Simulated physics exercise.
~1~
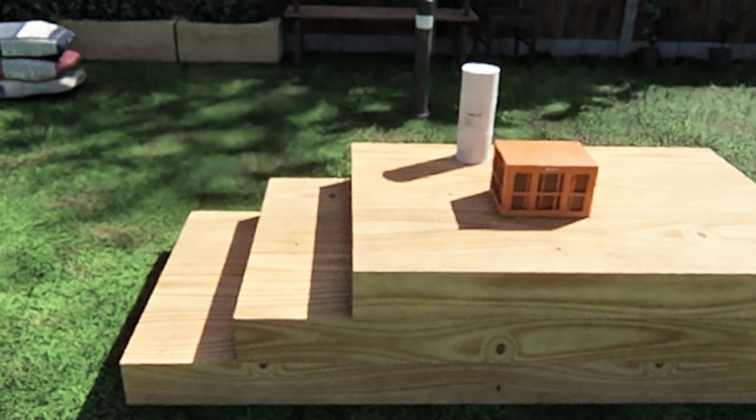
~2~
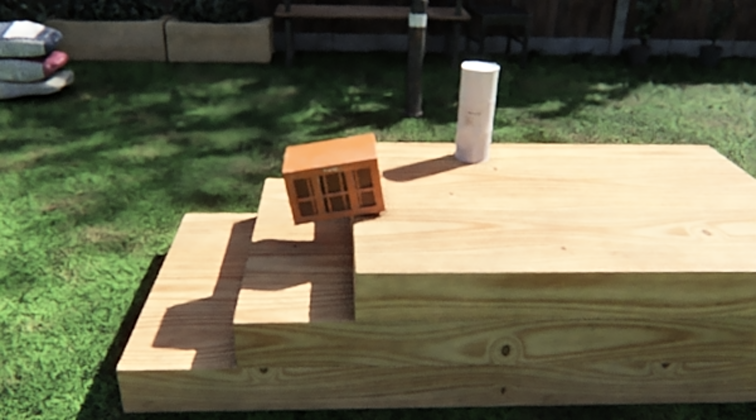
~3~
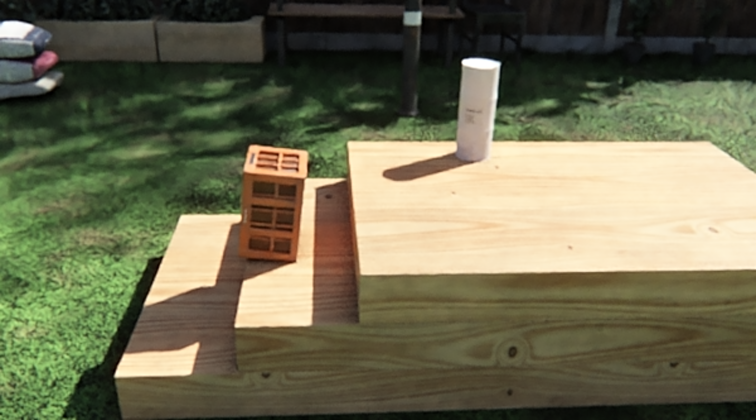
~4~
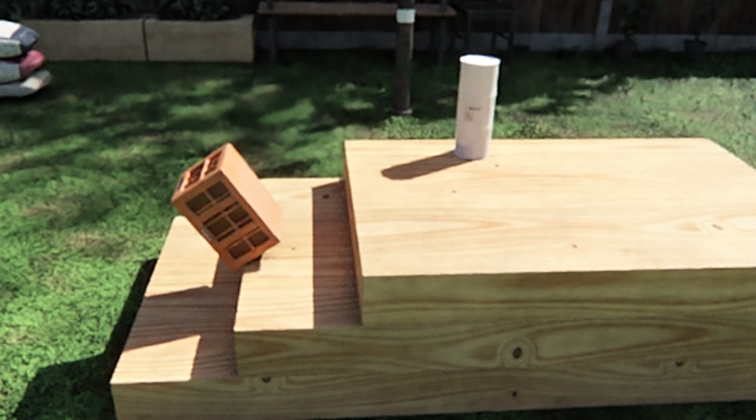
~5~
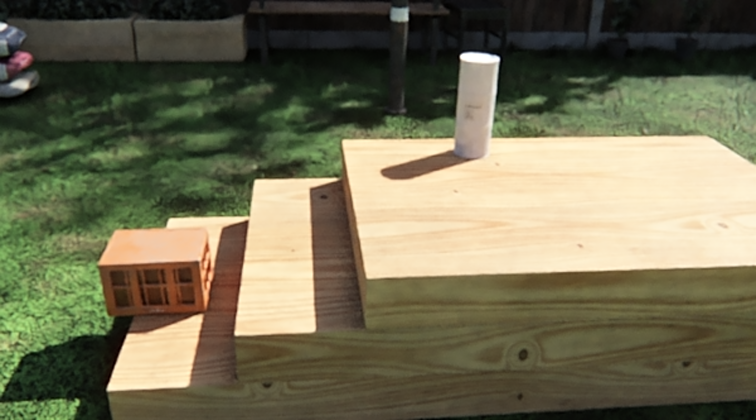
An orange crate slides left off a wooden platform and tumbles to the lowest step.
